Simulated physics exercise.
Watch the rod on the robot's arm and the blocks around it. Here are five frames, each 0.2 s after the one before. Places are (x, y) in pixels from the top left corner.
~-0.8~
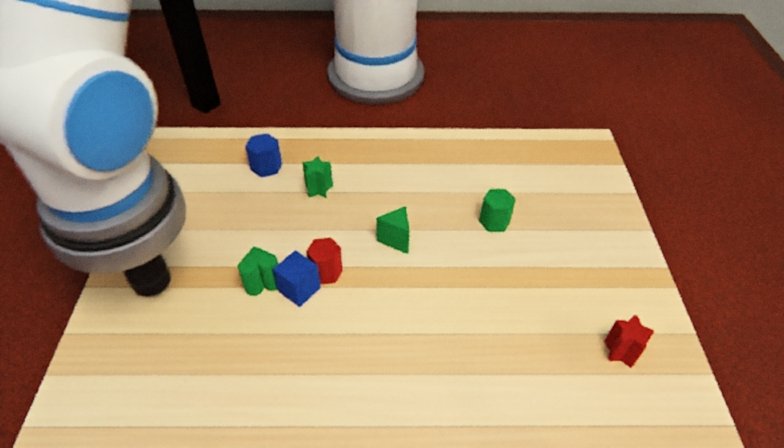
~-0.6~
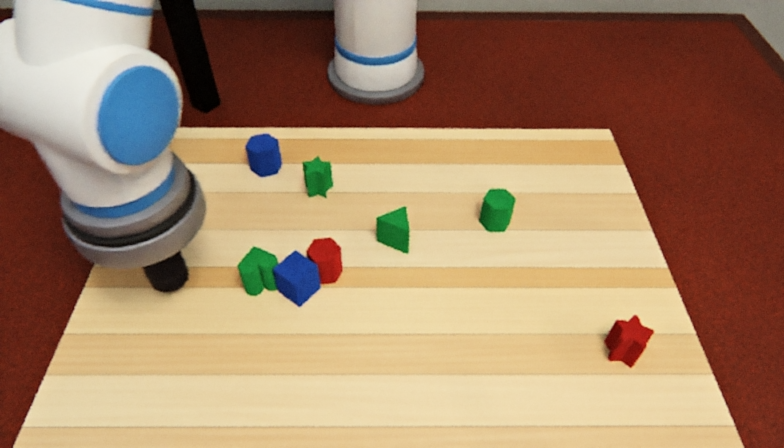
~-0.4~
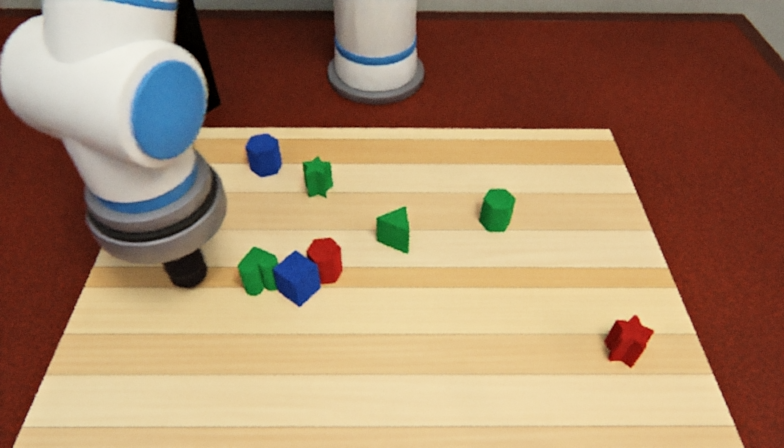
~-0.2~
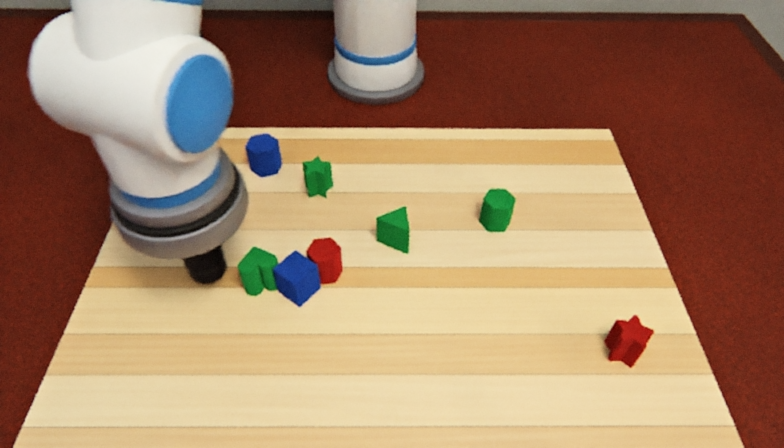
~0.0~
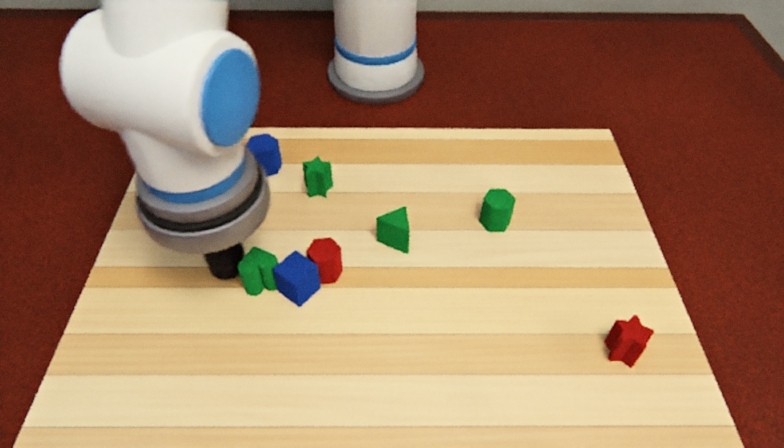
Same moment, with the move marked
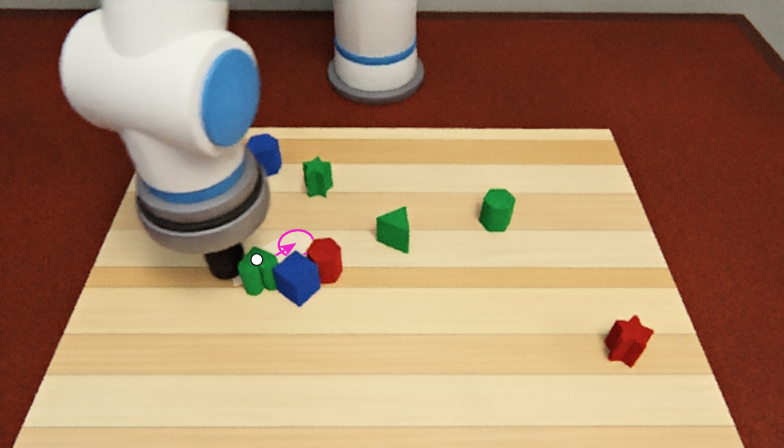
A white robot arm with blue bands and a dark rod stands over the left side of a pale striped wooden board on a red floor, seen from above at a fixed angle. A green heart, blue block and red hexagon cluster near the rod, with blue and green pieces behind and a red star at right. The arm glides rightward, bringing the rod beside the heart, while every block stays still.
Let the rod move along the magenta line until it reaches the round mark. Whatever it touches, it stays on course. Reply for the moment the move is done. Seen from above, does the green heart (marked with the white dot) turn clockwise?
Yes, I think so.
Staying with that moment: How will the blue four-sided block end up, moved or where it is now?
Here's my answer: The blue four-sided block gets displaced.
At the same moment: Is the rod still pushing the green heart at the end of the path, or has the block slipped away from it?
Prediction: Slipped aside.
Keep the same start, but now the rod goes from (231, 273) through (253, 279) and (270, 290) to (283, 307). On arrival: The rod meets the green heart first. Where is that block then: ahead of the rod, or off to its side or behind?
When the path is over, you would find the green heart still in front of the rod.
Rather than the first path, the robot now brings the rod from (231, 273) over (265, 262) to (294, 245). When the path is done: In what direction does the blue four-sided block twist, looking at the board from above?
Seen from above, counterclockwise.
Drawn move, from (231, 273) through (255, 266) and (277, 255) to (296, 243); the dot is on the green heart.
On the path given first. Halfway along, rod at (266, 254); green heart at (270, 261), turned 40° clockwise; blue four-sided block at (302, 272), turned 25° anticlockwise.
At the end, rod at (295, 237); green heart at (270, 261), turned 40° clockwise; blue four-sided block at (302, 272), turned 25° anticlockwise; red hexagon still.
